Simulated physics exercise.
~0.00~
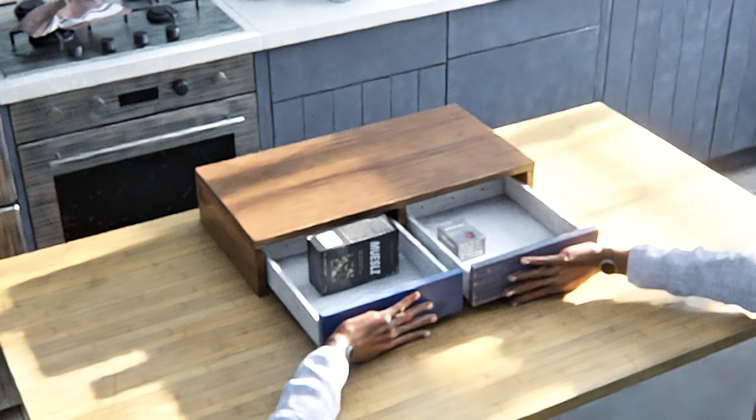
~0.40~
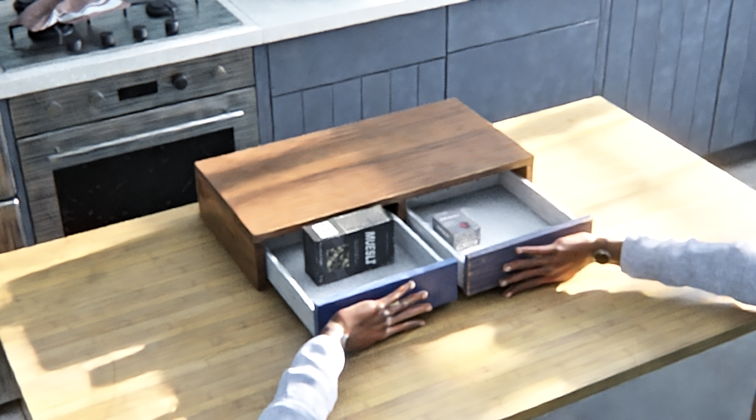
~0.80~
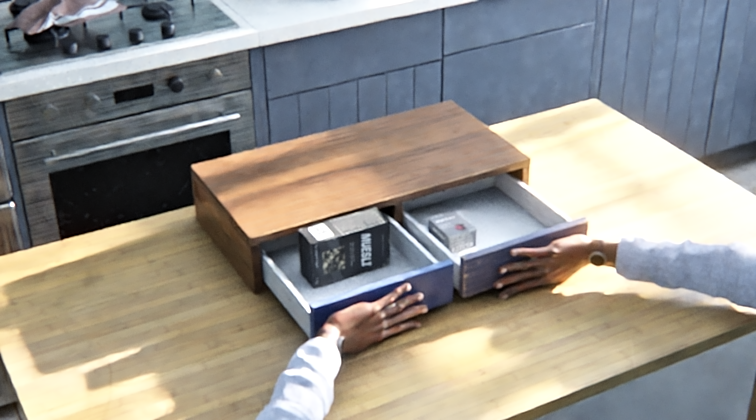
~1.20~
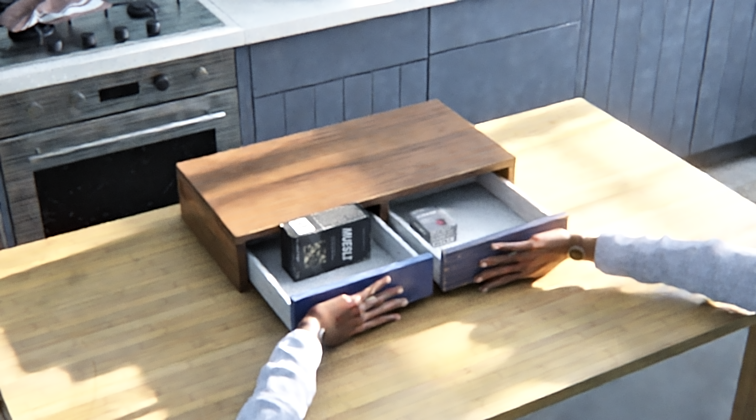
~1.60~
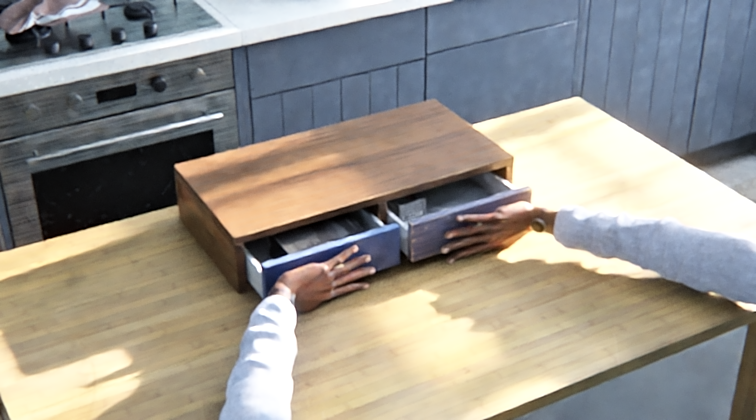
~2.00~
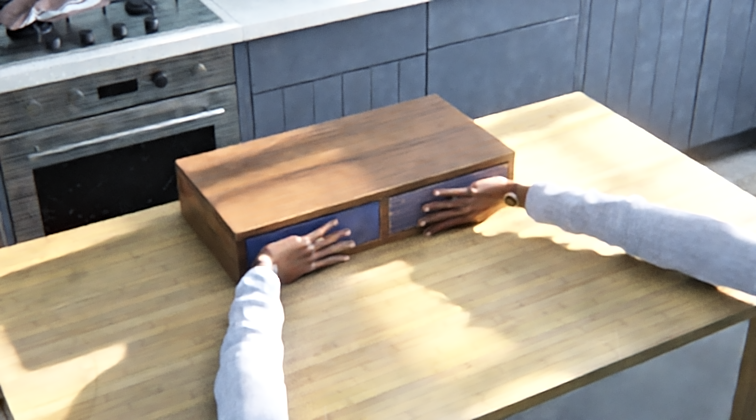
The clip shows a wooden chest on a kitchen table with two open drawers, the left holding a black packet and the right a small carton. Two hands push both drawers inwards together, hiding the items, until both drawers are shut flush, with the hands still against their fronts.
